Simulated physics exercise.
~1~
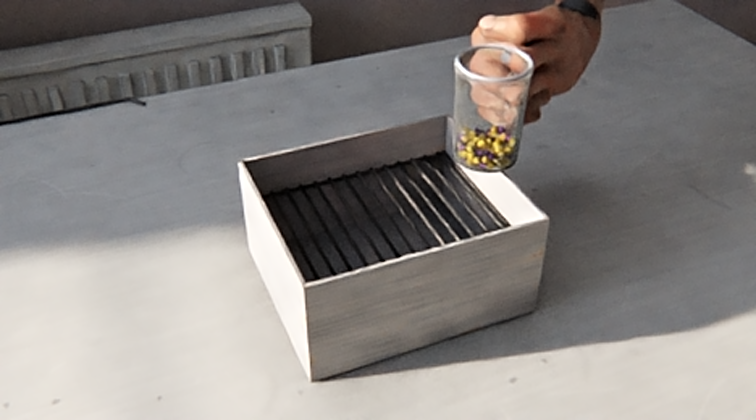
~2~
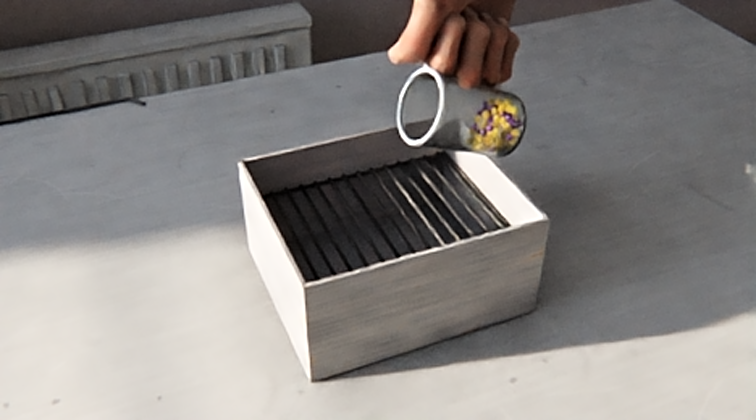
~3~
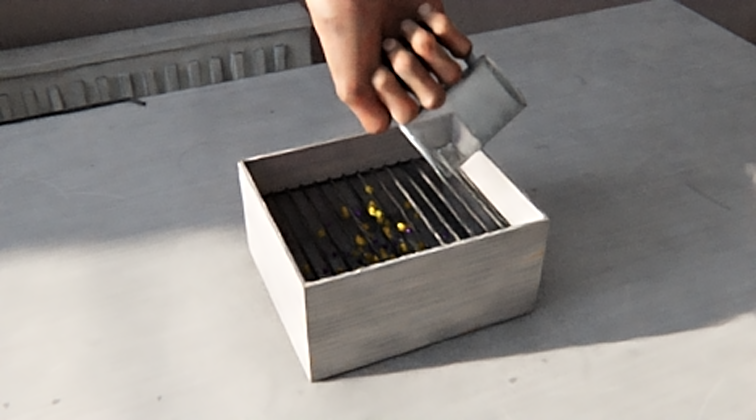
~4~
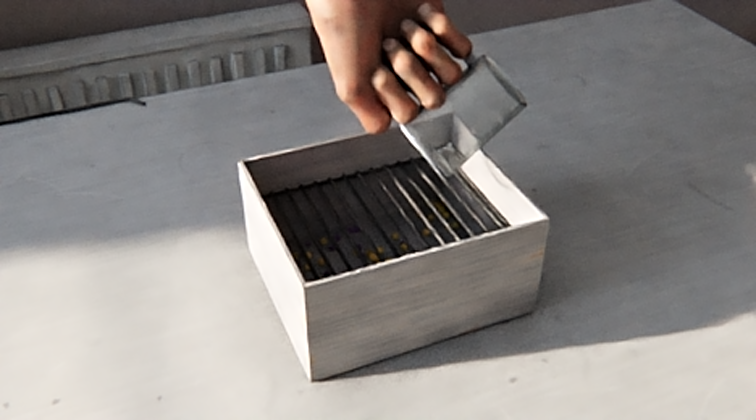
On a gray tabletop in partial sunlight, seen from above at an angle, an open pale box holds a rack of dark slats, with a ribbed radiator behind at the upper left. A hand holds a clear cup of small yellow and purple bits above the box's right rear corner. The hand tips the cup onto its side, its mouth facing left, with the bits still inside. It then turns the cup upside down, and the bits spill onto and between the slats. Finally, the bits lie below the rack, faintly visible through the gaps, while the hand keeps the cup inverted.
